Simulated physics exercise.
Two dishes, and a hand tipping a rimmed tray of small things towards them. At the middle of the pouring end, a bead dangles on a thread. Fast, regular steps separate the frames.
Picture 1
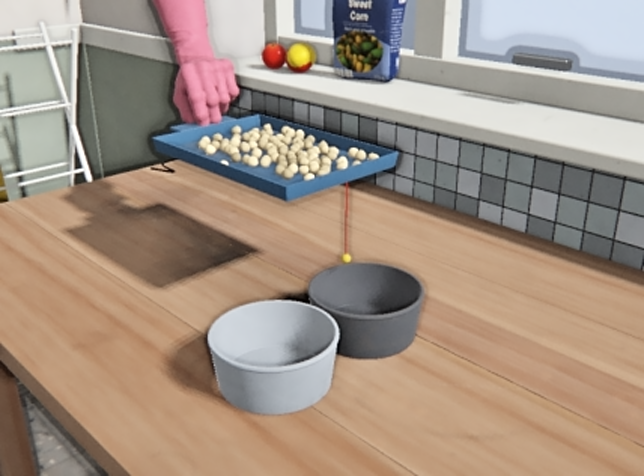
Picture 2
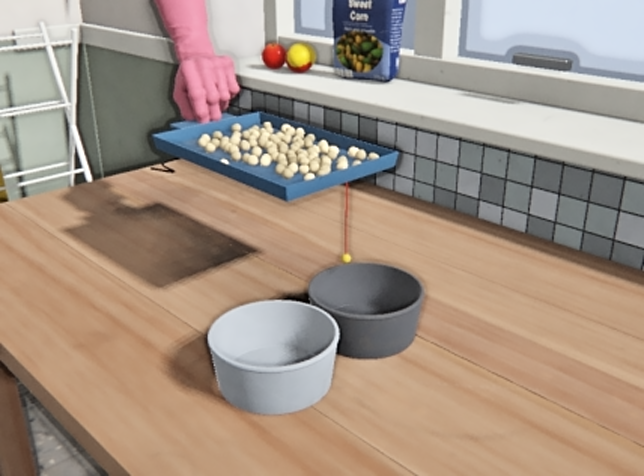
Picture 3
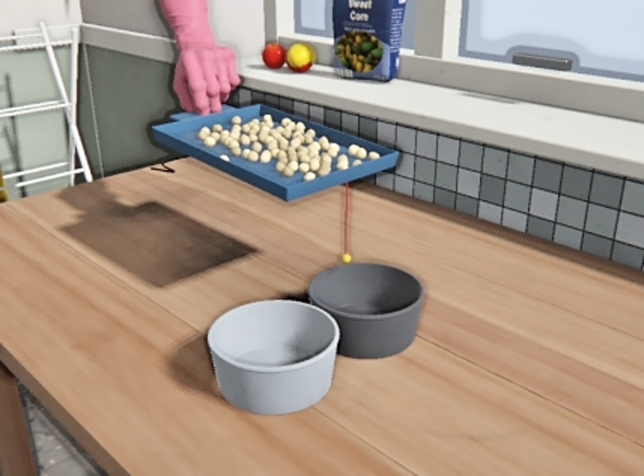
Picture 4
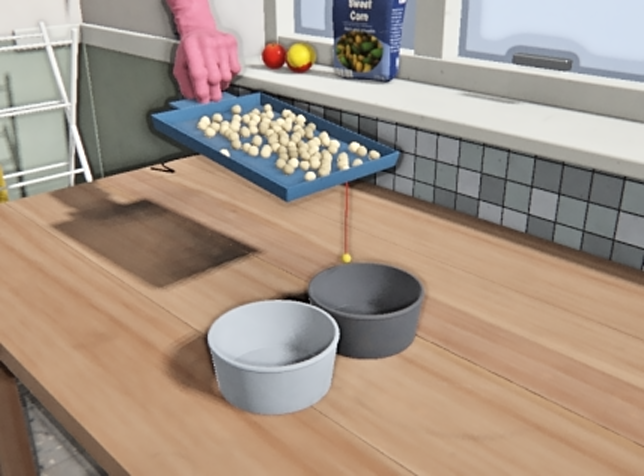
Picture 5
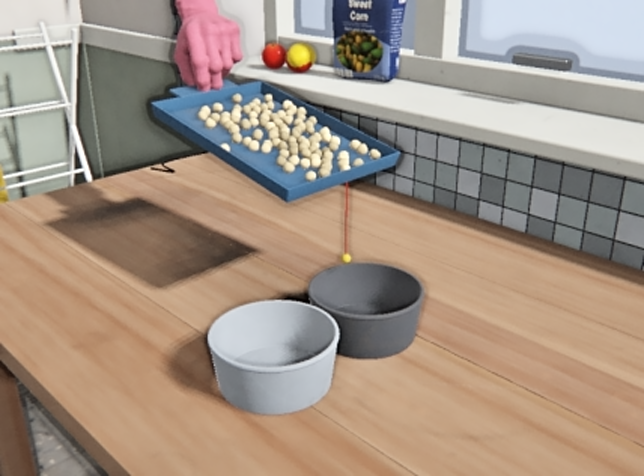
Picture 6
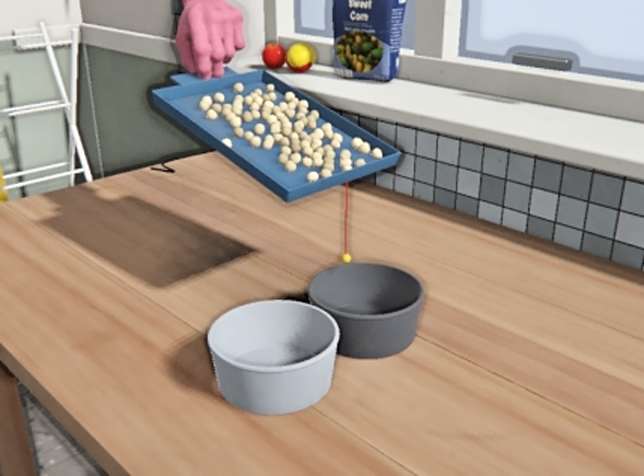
At first, a pink hand holds a blue tray of small, round, pale pieces nearly level above a wooden counter with two empty gray dishes. The hand then gradually raises the tray's far left end, steepening its tilt, while the pouring end stays almost in place and the pieces remain scattered on the tray.
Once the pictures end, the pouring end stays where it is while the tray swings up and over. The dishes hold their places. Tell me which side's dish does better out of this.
The larger share will most likely go to the dish on the right.
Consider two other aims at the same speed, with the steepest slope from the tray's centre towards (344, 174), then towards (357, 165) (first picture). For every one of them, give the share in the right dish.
Shares: About 60 in a hundred, then about 20 in a hundred.
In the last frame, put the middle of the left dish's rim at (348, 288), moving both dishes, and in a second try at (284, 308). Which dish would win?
In the first try it's the left-side dish, and in the second it's the right-side dish.
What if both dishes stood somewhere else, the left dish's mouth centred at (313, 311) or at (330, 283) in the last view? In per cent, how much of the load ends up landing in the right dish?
Around 50 % followed by around 0 %.
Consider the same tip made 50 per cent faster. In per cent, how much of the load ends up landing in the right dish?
About 70 %.
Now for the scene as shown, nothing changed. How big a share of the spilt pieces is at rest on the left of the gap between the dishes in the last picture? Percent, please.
Some 10 %.
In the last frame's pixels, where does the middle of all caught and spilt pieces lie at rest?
I'd put the middle somewhere around (375, 330).
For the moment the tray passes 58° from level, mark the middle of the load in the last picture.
The load is centred near (334, 147).
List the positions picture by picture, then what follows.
The first frame shows corners of the pouring end near (287, 185) and (395, 152), level; middle of the load near (283, 149), macadamia nuts; left dish near (317, 378); right dish near (408, 326); bead on its thread near (346, 258).
The second frame shows corners of the pouring end near (287, 186) and (395, 152), level; middle of the load near (283, 148).
The third frame shows corners of the pouring end near (287, 186) and (395, 152), tipped barely, level across its low end; middle of the load near (283, 144).
The fourth frame shows corners of the pouring end near (288, 187) and (396, 152), tipped a little, level across its low end; middle of the load near (284, 138).
The fifth frame shows corners of the pouring end near (289, 188) and (397, 152), tipped a little, level across its low end; middle of the load near (285, 131).
The sixth frame shows corners of the pouring end near (289, 189) and (397, 152), tipped clearly, level across its low end; middle of the load near (286, 126); left dish near (317, 378); right dish near (408, 326).
Shortly afterwards, tray tipped steeply; all but a few on the tray; only a few in the air.
Next, tray tipped right over; all but a few on the tray; only a few in the right dish; only a few outside both.
Some moments later, tray tipped past a quarter turn; a little in the left dish; near two thirds in the right dish; near a quarter outside both.
In the end, tray tipped past a quarter turn; a little in the left dish; near two thirds in the right dish; near a quarter outside both.
